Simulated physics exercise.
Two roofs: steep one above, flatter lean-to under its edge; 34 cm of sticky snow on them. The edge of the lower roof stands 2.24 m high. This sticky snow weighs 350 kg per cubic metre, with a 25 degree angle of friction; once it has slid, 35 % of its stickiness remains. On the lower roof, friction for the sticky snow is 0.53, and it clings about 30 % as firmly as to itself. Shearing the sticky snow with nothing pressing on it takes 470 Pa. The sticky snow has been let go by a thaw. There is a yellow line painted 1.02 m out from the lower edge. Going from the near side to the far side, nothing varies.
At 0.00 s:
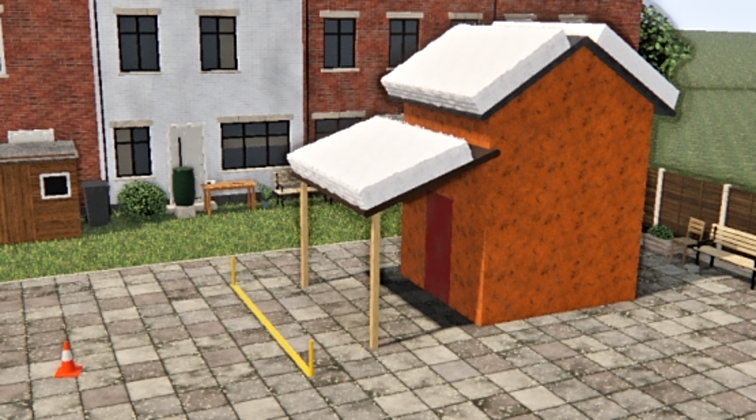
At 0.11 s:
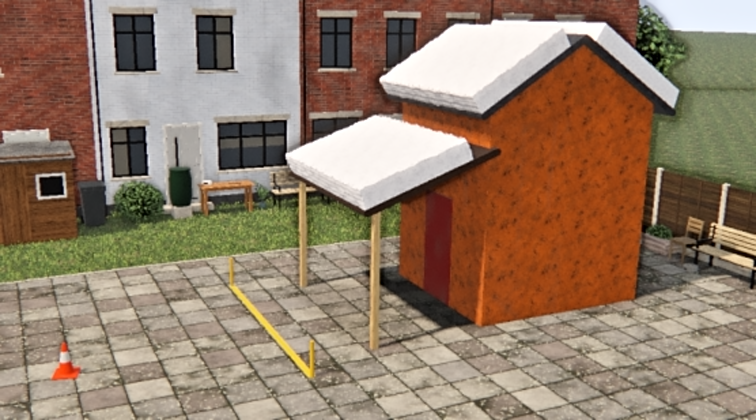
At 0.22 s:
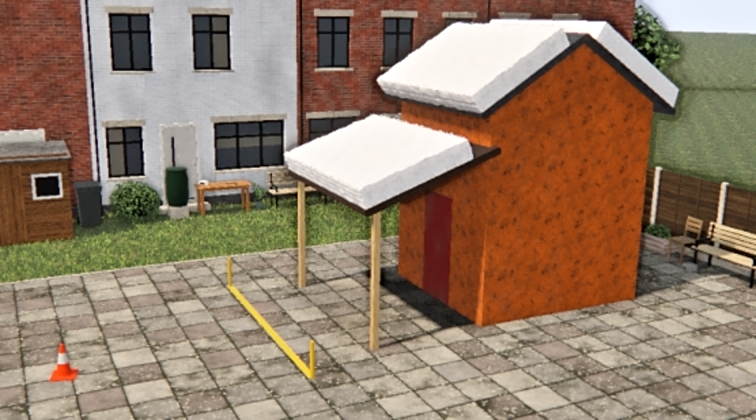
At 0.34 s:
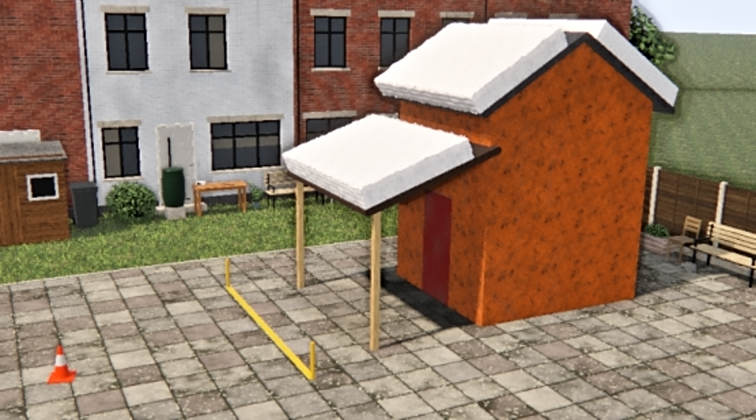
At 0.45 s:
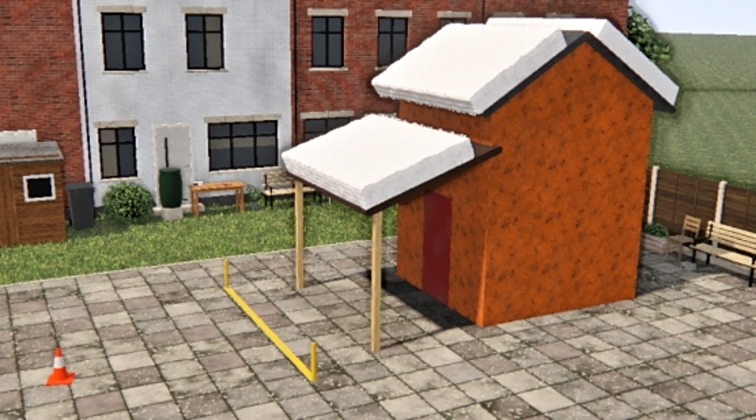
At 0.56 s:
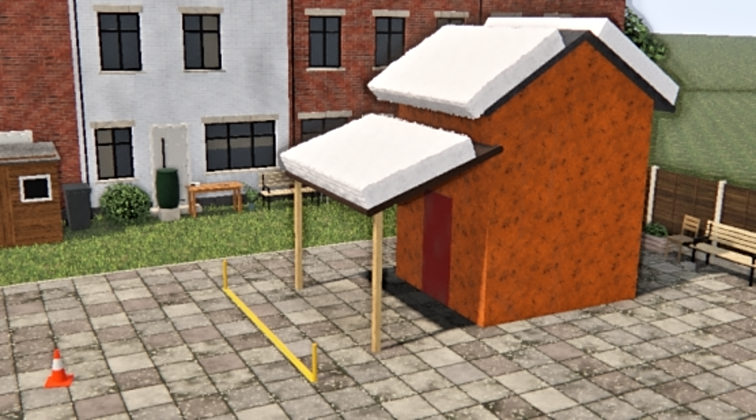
In a paved yard seen from above, with grass and a red-brick and white terrace behind, an orange building with a dark red door stands right of centre. Thick white snow covers its steep roof and the flatter, post-held lean-to at left, near a yellow line and an orange cone. The upper snow creeps slightly down toward the lean-to while the camera drifts slowly, shifting the terrace a little left.
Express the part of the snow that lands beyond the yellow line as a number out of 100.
Roughly 1 per cent.
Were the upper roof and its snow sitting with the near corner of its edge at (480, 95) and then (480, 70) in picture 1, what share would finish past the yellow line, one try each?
In that order: 18 %, 25 %.
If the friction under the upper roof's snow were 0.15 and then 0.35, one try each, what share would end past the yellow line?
Respectively 25 percent and 8 percent.
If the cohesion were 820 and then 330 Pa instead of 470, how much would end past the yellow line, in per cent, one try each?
First 0 %, second 12 %.
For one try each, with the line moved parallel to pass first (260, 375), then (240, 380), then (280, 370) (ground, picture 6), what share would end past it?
First try around 0 per cent, second around 0 per cent, third around 0 per cent.
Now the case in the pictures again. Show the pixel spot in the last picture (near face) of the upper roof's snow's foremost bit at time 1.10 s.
Roughly at the pixel (442, 141).
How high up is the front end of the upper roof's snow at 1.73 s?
3.0 m, roughly.
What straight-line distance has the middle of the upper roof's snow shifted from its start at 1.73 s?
Straight-line shift: Around 1.6 m.
After 1.10 s, none is below the lower edge and 0 % is past the line.
After 1.73 s, none is below the lower edge and 0 % is past the line.
After 2.37 s, none is below the lower edge and 0 % is past the line.
After 3.00 s, 4 % is below the lower edge and 0 % is past the line.
After 5.20 s, 23 % is below the lower edge and 1 % is past the line.
